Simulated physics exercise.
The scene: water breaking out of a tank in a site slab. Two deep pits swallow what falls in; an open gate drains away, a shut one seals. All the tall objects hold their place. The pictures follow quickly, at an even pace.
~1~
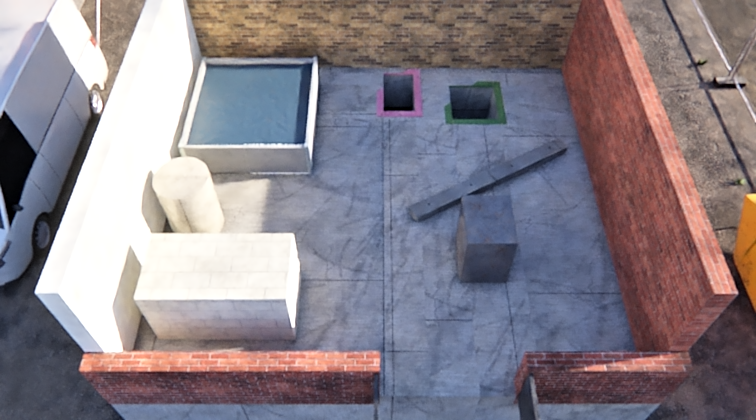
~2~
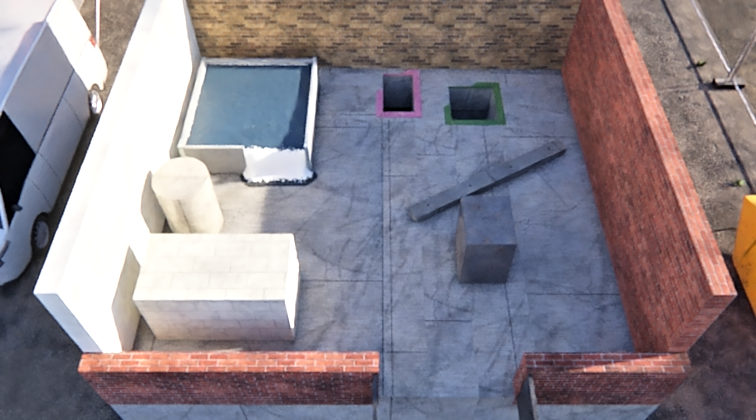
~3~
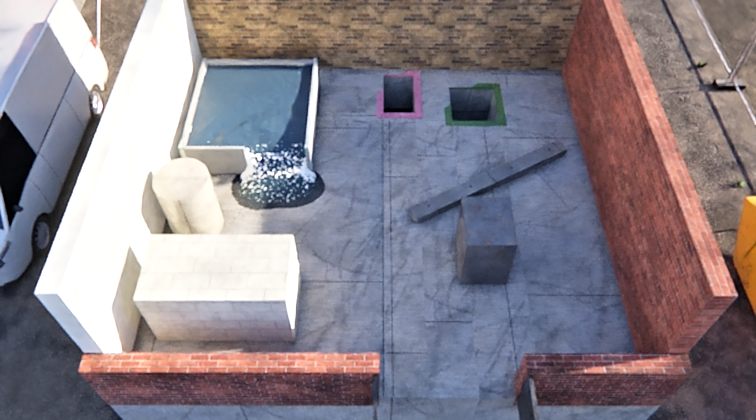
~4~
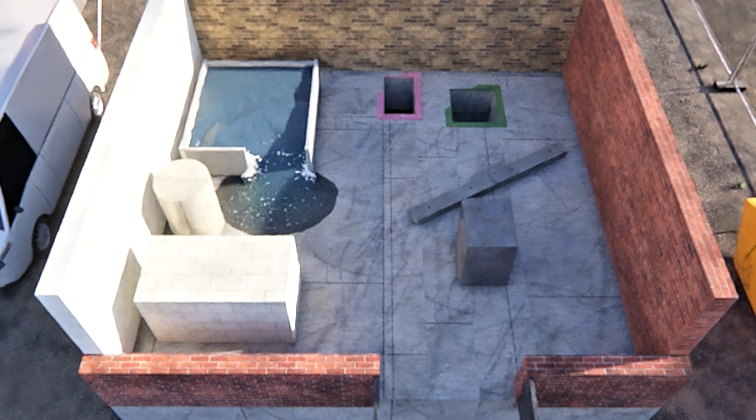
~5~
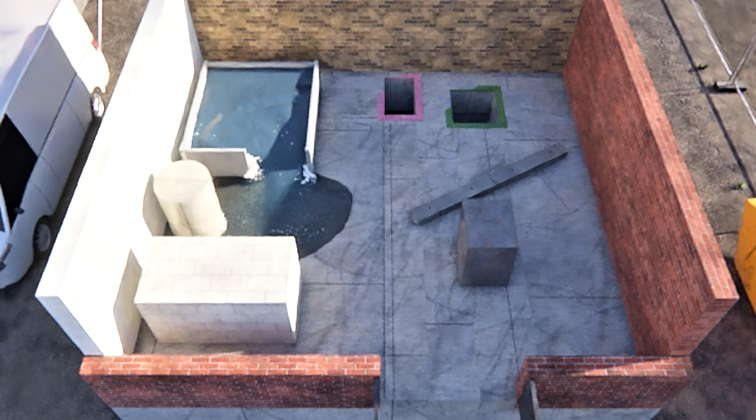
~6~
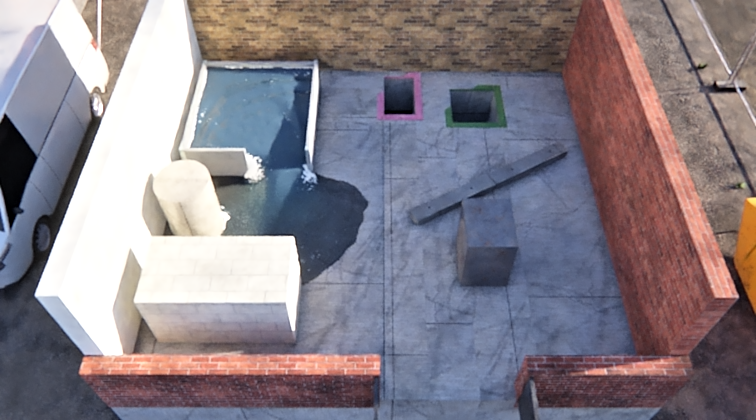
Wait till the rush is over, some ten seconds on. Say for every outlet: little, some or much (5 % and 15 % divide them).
The gate takes above 15 %; the pink pit takes not even 5 %; the green pit takes not even 5 %.
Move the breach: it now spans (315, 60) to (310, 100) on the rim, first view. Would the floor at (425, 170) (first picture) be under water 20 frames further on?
At that place: Flooded.
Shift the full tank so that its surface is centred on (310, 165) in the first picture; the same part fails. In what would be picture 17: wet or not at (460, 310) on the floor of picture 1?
At that place: Under water.
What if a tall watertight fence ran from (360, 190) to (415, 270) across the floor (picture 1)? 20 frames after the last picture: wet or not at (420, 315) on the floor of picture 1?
Answer: Wet.
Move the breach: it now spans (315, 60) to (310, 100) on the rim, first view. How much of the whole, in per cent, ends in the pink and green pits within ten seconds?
Roughly, in per cent: Pink 55, green 8.
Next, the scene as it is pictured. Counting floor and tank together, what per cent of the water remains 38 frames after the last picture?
Close to 84 %.
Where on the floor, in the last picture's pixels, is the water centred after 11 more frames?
I would point to (274, 176).
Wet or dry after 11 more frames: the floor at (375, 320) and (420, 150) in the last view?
One after the other: Flooded, clear.
A moment on, water covers 20 % of the floor; the gate 0 %, the pink pit 0 %, the green pit 0 %.
Next, water covers 35 % of the floor; the gate 1 %, the pink pit 0 %, the green pit 0 %.
Then, water covers 45 % of the floor; the gate 8 %, the pink pit 0 %, the green pit 0 %.
Later, water covers 60 % of the floor; the gate 16 %, the pink pit 0 %, the green pit 0 %.
In the end, water covers 70 % of the floor; the gate 26 %, the pink pit 0 %, the green pit 0 %.
